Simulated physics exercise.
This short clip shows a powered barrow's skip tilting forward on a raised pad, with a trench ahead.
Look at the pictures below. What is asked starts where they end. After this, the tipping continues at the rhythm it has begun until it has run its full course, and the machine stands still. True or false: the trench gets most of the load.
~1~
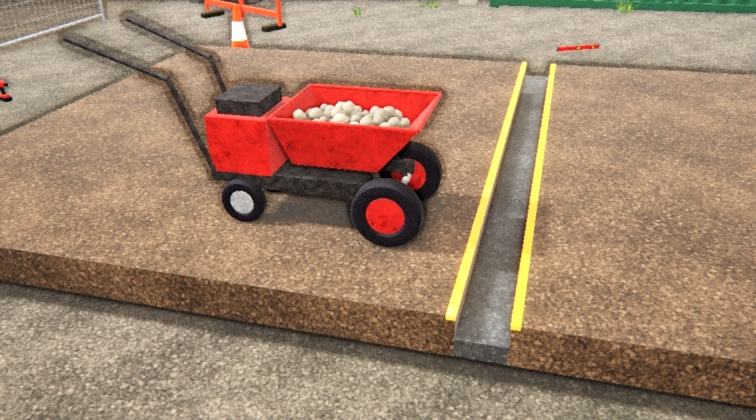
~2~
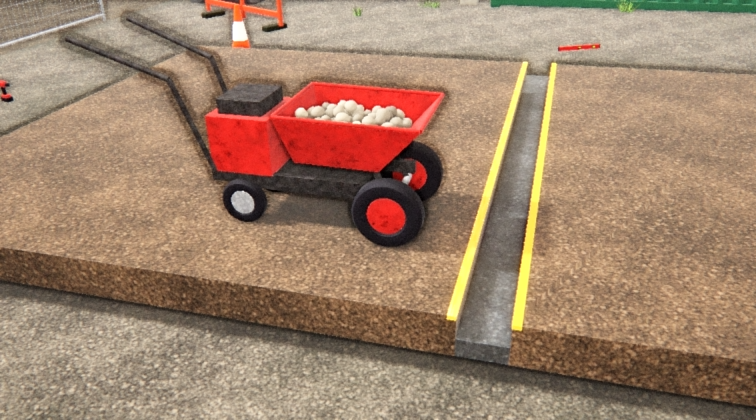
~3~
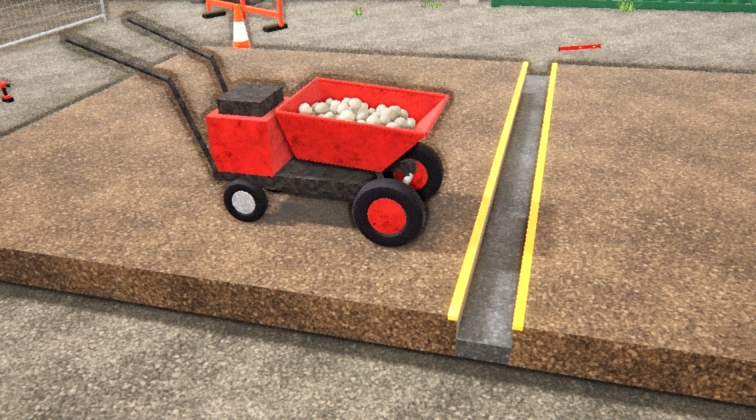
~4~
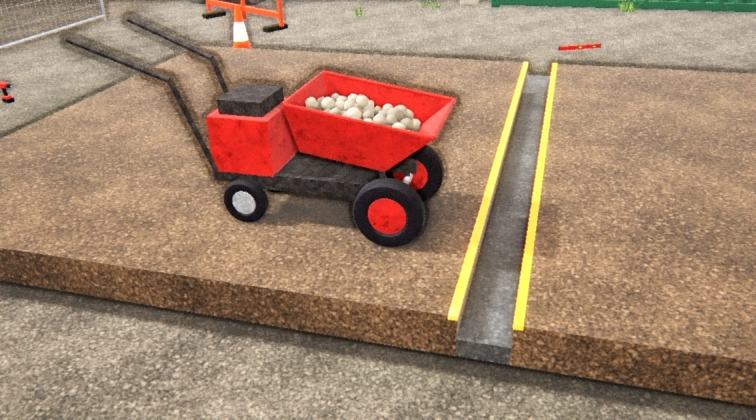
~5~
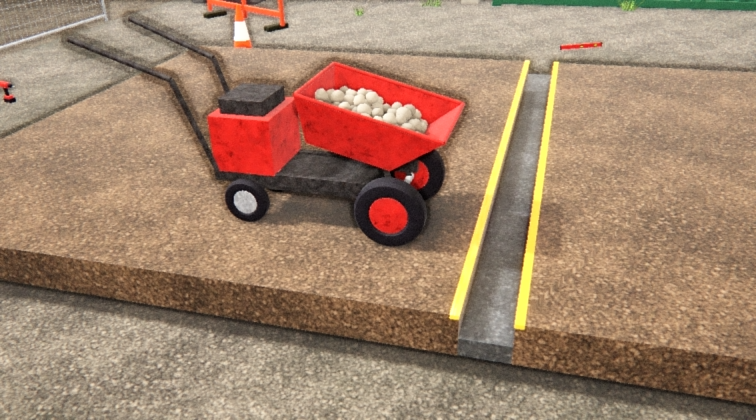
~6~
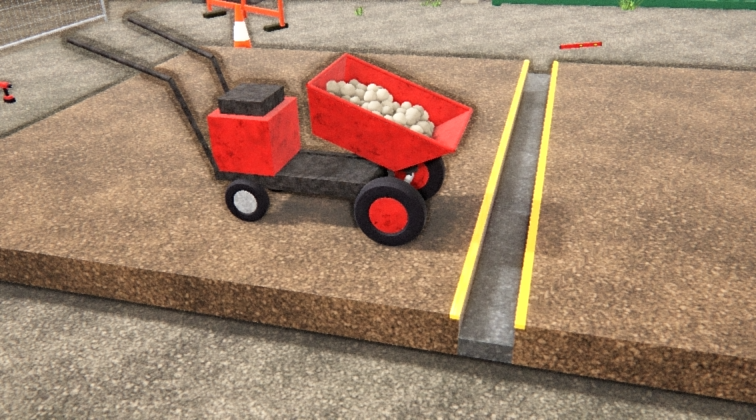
True.
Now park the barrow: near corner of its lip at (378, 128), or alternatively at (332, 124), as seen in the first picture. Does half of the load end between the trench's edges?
So the first stop would give past the halfway mark, while the second would give short of the halfway mark.
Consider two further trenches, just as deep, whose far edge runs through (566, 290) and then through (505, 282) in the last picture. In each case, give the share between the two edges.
The first case gives around 90 percent, and the second around 30 percent.
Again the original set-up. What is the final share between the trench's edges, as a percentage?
Around 70 percent.
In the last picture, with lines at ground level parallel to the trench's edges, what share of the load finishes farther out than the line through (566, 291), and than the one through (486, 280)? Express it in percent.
Close to 20 per cent, then close to 80 per cent.
Soon after the last picture, skip tipped steeply; all in the skip.
A little later, skip tipped right over; about two thirds in the skip; about a quarter in or heaped over the trench; a small part beyond it; a stray few falling.
Later still, skip tipped right over; a stray few in the skip; about two thirds in or heaped over the trench; about a third beyond it.
By the end, skip tipped right over; about two thirds in or heaped over the trench; about a third beyond it.
